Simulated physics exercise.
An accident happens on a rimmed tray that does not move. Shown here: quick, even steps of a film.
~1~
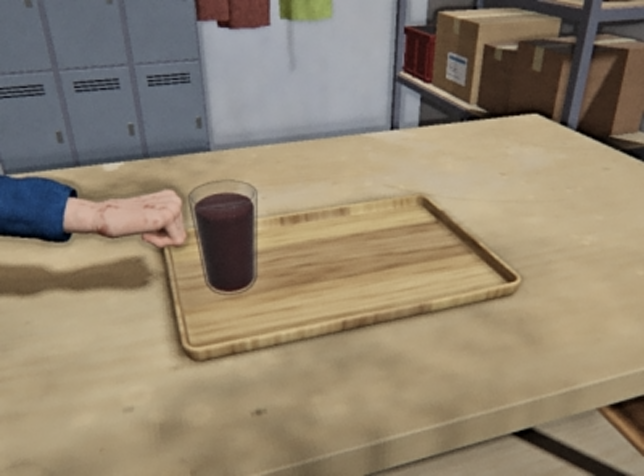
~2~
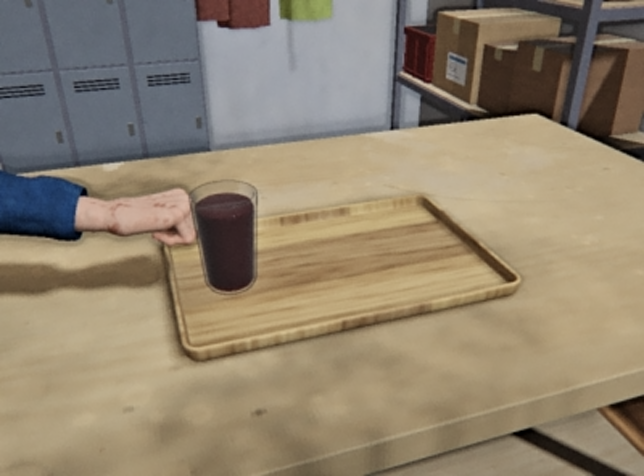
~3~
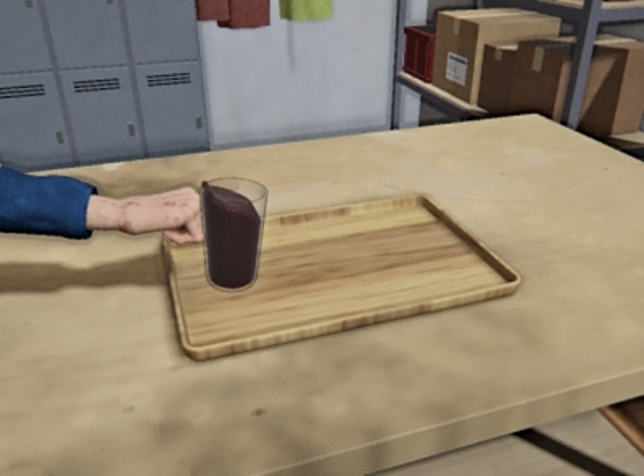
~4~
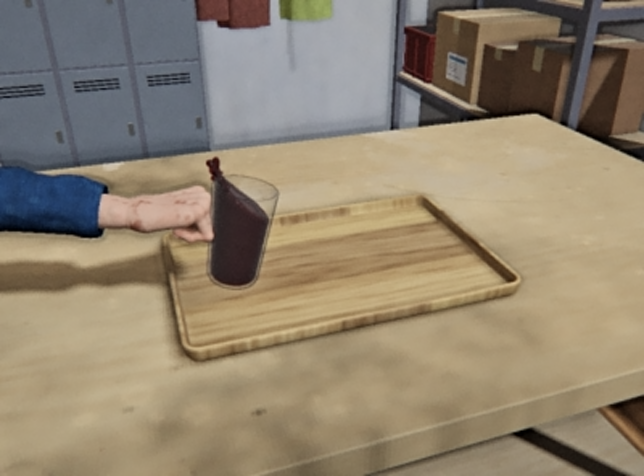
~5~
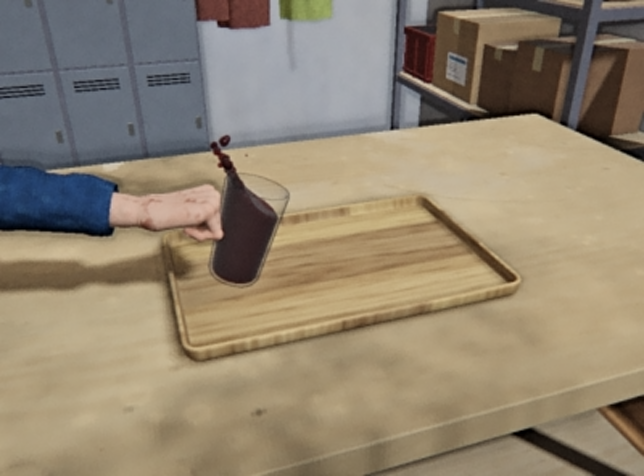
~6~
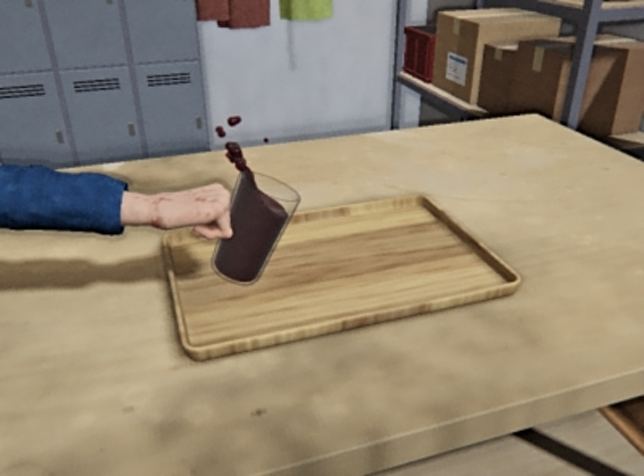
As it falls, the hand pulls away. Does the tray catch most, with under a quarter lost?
Tray holds under three quarters.
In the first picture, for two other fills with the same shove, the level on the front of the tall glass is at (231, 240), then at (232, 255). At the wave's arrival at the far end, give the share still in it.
Fill one keeps roughly 50 percent; fill two keeps roughly 50 percent.
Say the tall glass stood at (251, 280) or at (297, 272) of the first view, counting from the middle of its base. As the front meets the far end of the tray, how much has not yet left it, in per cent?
It comes to near 55 percent in the first case and near 60 percent in the second.
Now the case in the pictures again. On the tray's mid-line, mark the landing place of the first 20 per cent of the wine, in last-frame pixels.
(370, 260).
A moment on, the tall glass lies on its side and 82 per cent is in the glass, 5 on the tray and 13 above or beyond its rim.
Next, the tall glass lies on its side and 41 per cent is in the glass, 46 on the tray and 13 above or beyond its rim.
Then the tall glass lies on its side and 23 per cent is in the glass, 45 on the tray and 32 above or beyond its rim.
Later the tall glass lies on its side and 13 per cent is in the glass, 46 on the tray and 41 above or beyond its rim.
At rest 59 per cent is held by tray and glass, 41 is off the tray.
